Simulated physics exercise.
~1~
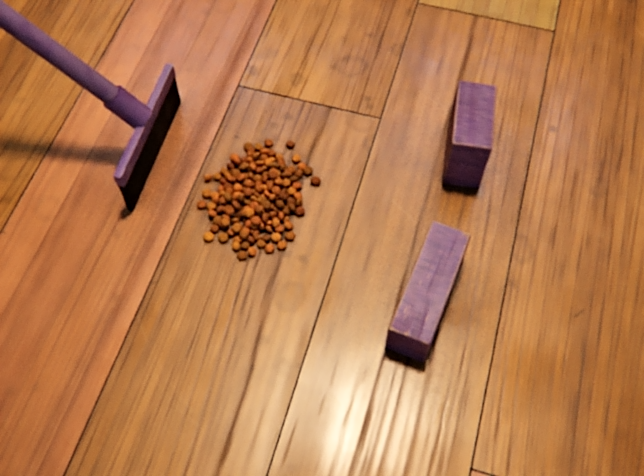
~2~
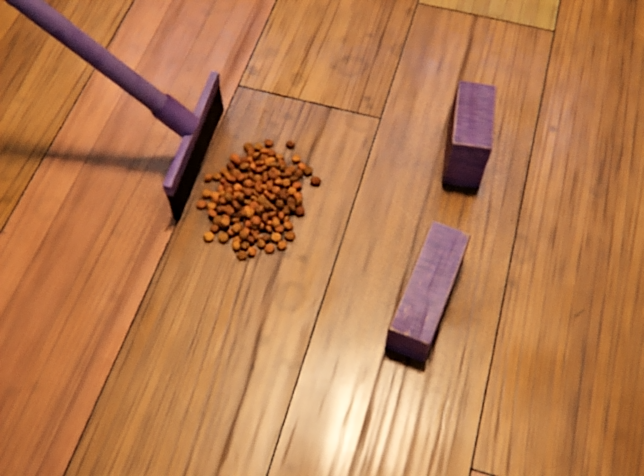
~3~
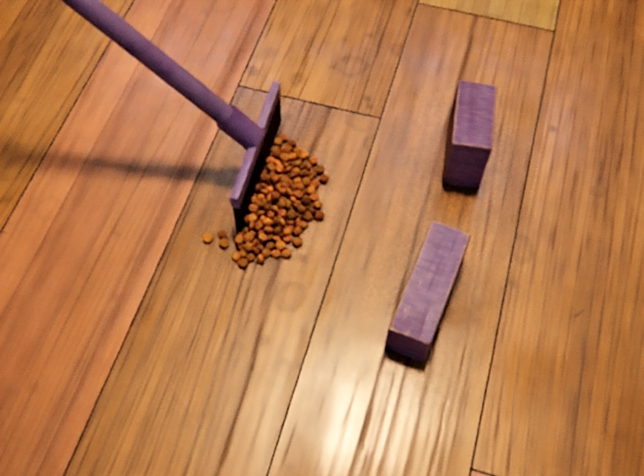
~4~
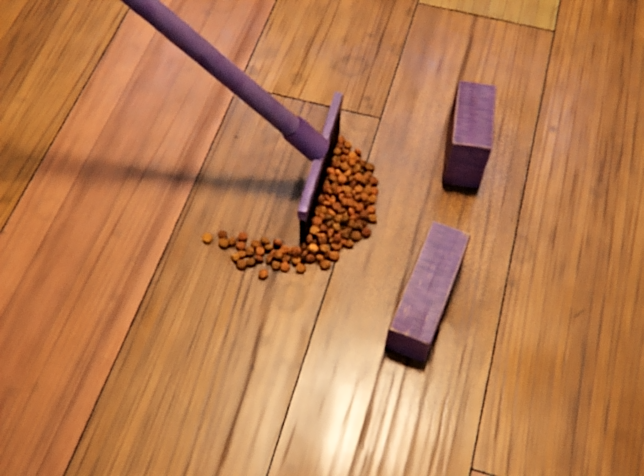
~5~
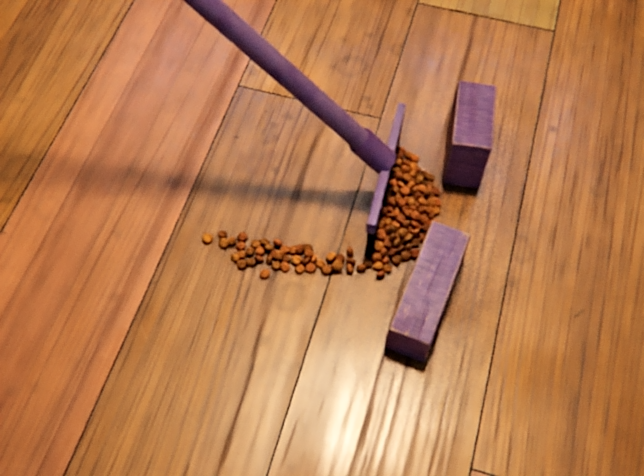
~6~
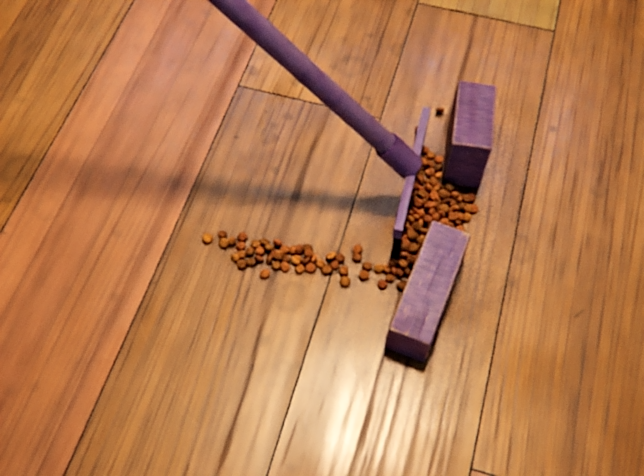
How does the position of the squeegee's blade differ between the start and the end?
At the start the blade is on the left, clear of the kibble pile. At the end it is farther right, close to the two purple blocks with kibble bunched against them.
